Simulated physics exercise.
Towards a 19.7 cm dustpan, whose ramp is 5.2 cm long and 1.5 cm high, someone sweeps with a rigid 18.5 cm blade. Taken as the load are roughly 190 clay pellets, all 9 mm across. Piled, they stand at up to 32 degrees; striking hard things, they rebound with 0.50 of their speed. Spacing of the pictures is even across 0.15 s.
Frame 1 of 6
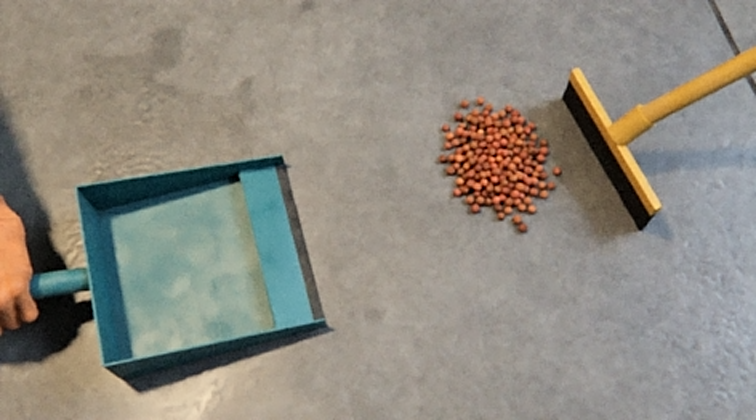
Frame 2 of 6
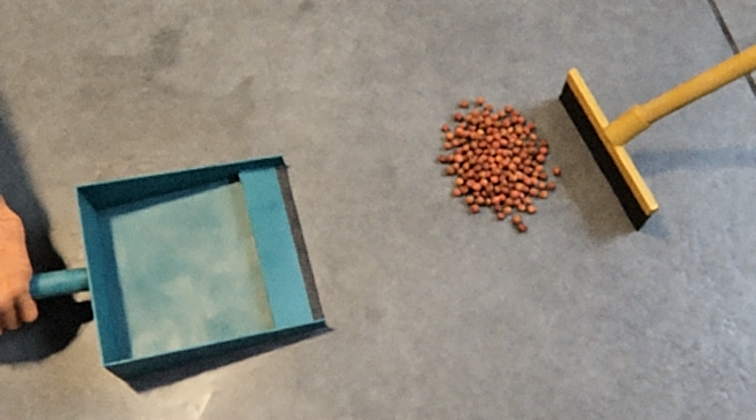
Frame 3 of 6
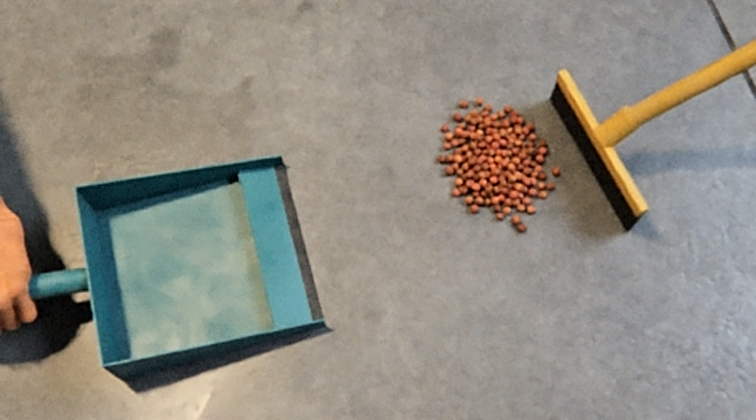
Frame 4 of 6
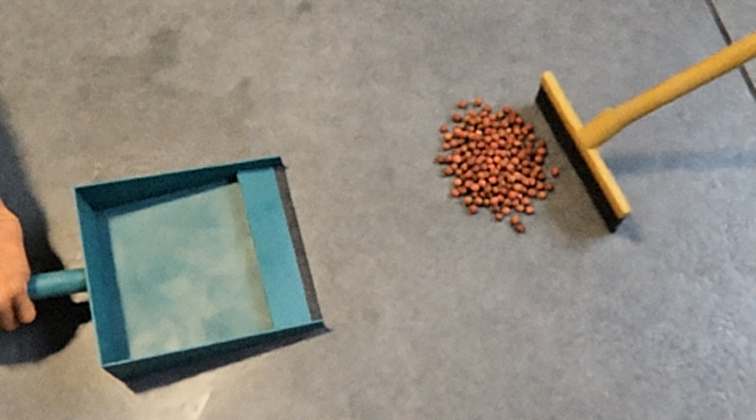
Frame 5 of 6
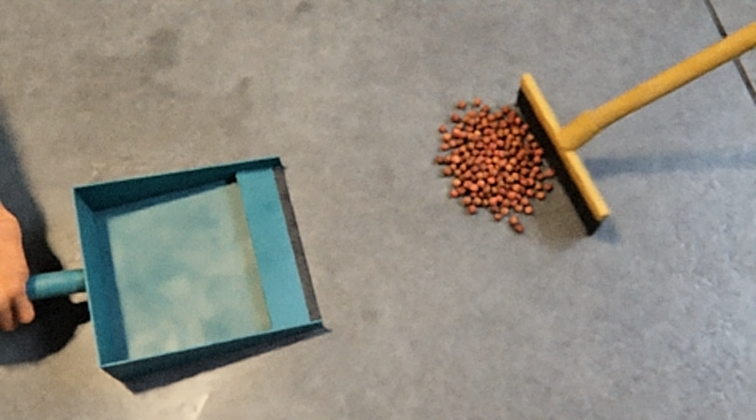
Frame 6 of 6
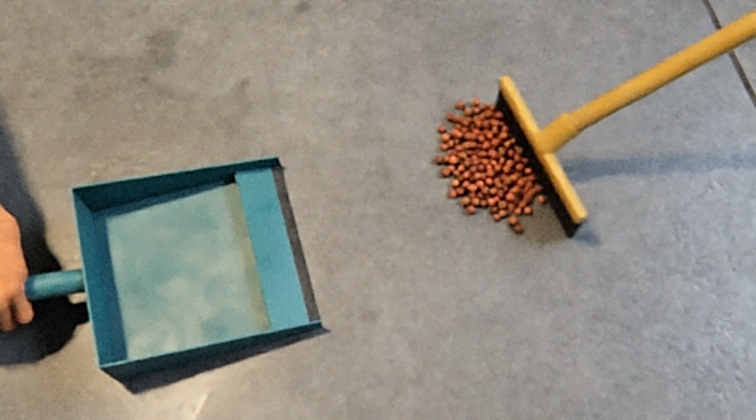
Yellow broom moving left across a grey floor and pressing into a pile of reddish-brown pellets, while a hand holds a teal dustpan.
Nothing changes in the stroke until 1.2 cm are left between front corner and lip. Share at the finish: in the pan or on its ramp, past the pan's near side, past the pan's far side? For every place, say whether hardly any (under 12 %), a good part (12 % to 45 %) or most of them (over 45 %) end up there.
In the pan or on its ramp: It gets a decent chunk; past the pan's near side: It gets a trickle; past the pan's far side: It gets a decent chunk.
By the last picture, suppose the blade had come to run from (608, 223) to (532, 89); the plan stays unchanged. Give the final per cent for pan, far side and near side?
Pan: 40, far side: 15, near side: 5.
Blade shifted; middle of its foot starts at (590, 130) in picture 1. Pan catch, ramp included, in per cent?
25 per cent, roughly.
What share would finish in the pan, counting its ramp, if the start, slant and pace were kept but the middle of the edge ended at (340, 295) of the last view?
About 35 per cent.
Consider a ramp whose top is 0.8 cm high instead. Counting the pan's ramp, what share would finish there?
I'd expect close to 40 per cent.
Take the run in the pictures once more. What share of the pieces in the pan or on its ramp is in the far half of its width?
I'd put it near 80 per cent.
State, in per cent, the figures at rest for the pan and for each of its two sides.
In per cent: Pan 35; near side 5; far side 25.
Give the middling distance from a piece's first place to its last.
I'd say close to 26 cm.
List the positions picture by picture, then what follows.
In the first picture, blade from (654, 209) to (575, 77), moved 0.0 cm, 0 of the pieces shifted so far; middle of the pieces at (498, 159); pan at (190, 271).
In the second picture, blade from (650, 210) to (571, 77), moved 0.3 cm, 0 of the pieces shifted so far; middle of the pieces at (498, 159).
In the third picture, blade from (640, 211) to (562, 78), moved 1.4 cm, 0 of the pieces shifted so far; middle of the pieces at (497, 159).
In the fourth picture, blade from (623, 213) to (546, 80), moved 3.1 cm, 0 of the pieces shifted so far; middle of the pieces at (496, 160).
In the fifth picture, blade from (601, 215) to (525, 82), moved 5.3 cm, 2 of the pieces shifted so far; middle of the pieces at (495, 160).
In the sixth picture, blade from (579, 218) to (504, 84), moved 7.6 cm, 105 of the pieces shifted so far; middle of the pieces at (488, 164); pan at (186, 273).
Then, 0.18 s after the last picture, middle of the blade 14 cm from the lip; 0 % over the lip, far side 15 %, near side 0 %.
Then, 0.29 s after the last picture, middle of the blade 6 cm from the lip; 0 % over the lip, far side 25 %, near side 5 %.
Then, 0.54 s after the last picture, middle of the blade 3 cm from the lip; 35 % over the lip, far side 25 %, near side 5 %.
In the end, pan 35 %, near side 5 %, far side 25 %, in front of the lip or behind the blade 40 %.
